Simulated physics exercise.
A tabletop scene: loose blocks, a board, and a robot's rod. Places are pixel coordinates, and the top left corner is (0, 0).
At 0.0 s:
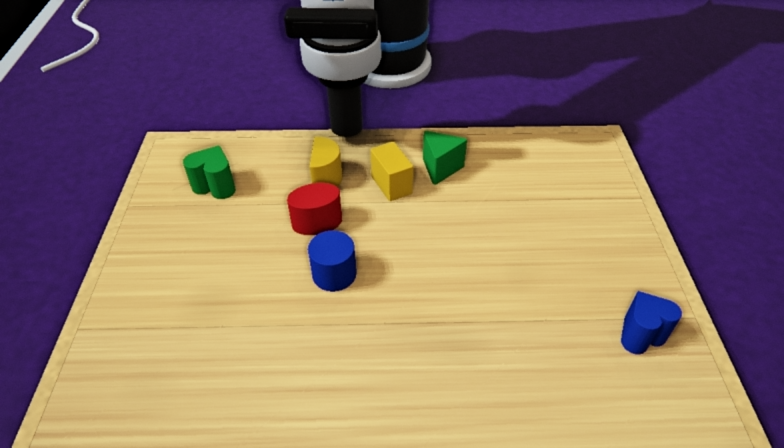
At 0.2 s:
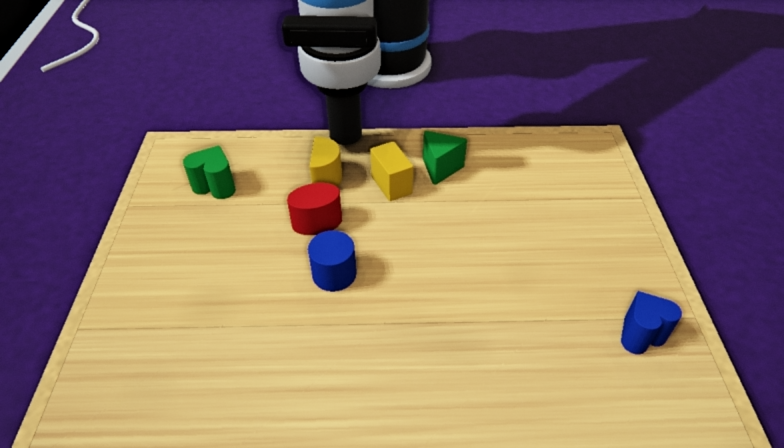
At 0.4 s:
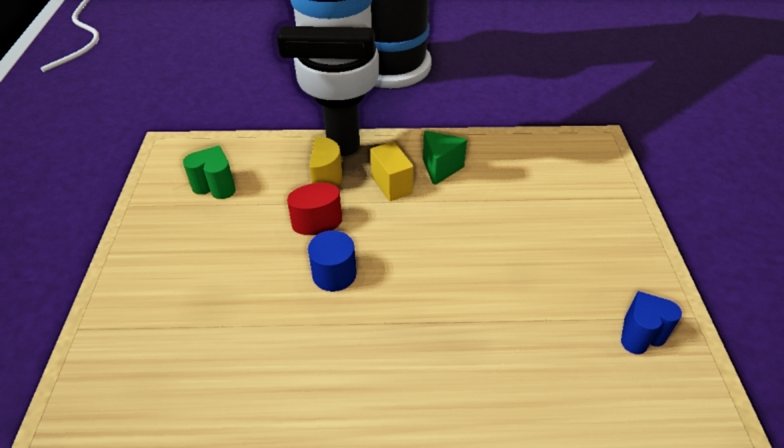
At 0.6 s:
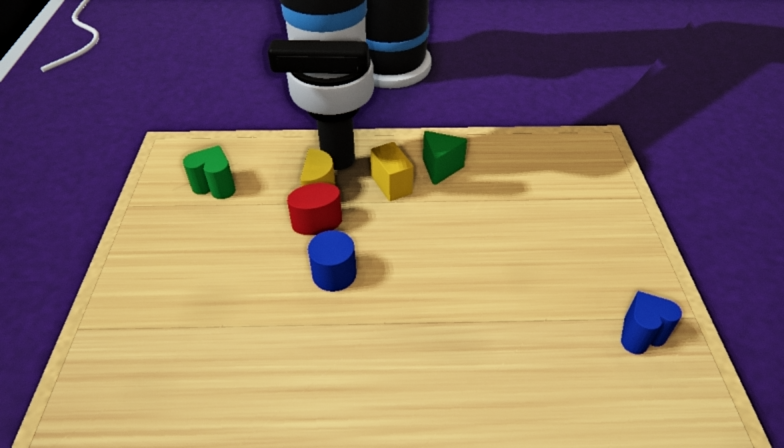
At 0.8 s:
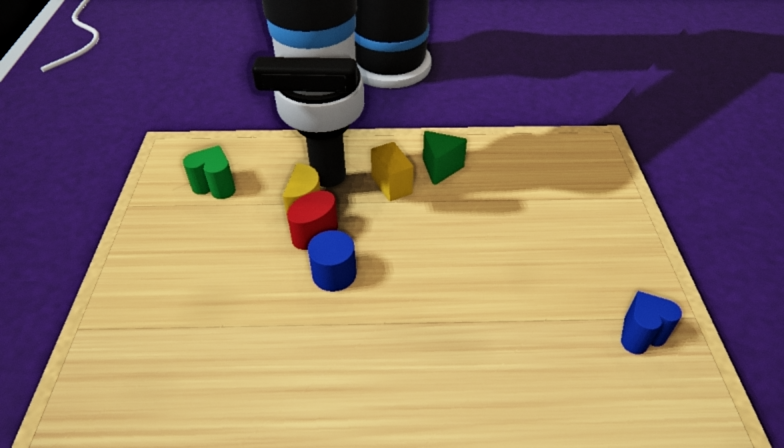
In the video, a robot's black rod moves forward over a wooden board of colored blocks, then pushes the yellow D-shaped block forward and slightly left, and the red elliptical block shifts a little toward the blue cylinder.
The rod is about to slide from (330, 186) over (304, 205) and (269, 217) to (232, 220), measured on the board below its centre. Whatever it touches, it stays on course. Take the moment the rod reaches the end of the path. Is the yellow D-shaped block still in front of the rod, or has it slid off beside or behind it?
Final position: To the side or behind.
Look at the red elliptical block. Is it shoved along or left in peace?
Here's my answer: The red elliptical block remains in position.
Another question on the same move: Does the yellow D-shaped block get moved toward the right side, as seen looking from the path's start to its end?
No, I don't think so.
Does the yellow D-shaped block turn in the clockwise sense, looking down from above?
It seems not.
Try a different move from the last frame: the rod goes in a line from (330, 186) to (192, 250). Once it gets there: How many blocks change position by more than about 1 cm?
The number is one.
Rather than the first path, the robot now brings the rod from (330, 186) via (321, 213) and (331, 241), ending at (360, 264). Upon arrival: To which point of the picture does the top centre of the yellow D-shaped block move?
The spot you're after is about (277, 200) in the image.
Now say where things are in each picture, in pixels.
Rod tip (347, 128); block tops, yellow D-shaped block (324, 151); red elliptical block (313, 195), in the first frame.
Rod (346, 135); blocks unchanged, in the second frame.
Rod (344, 146); blocks unchanged, in the third frame.
Rod (338, 159); yellow D-shaped block (316, 164), in the fourth frame.
Rod (329, 176); yellow D-shaped block (302, 180); red elliptical block (311, 206), in the fifth frame.
The first path, step by step. One third of the way, rod (302, 195); yellow D-shaped block (273, 201).
Two thirds of the way, rod (266, 207); yellow D-shaped block (249, 217), turned 50° anticlockwise.
At the end, rod (229, 210); yellow D-shaped block (242, 219), turned 70° anticlockwise; red elliptical block in place.
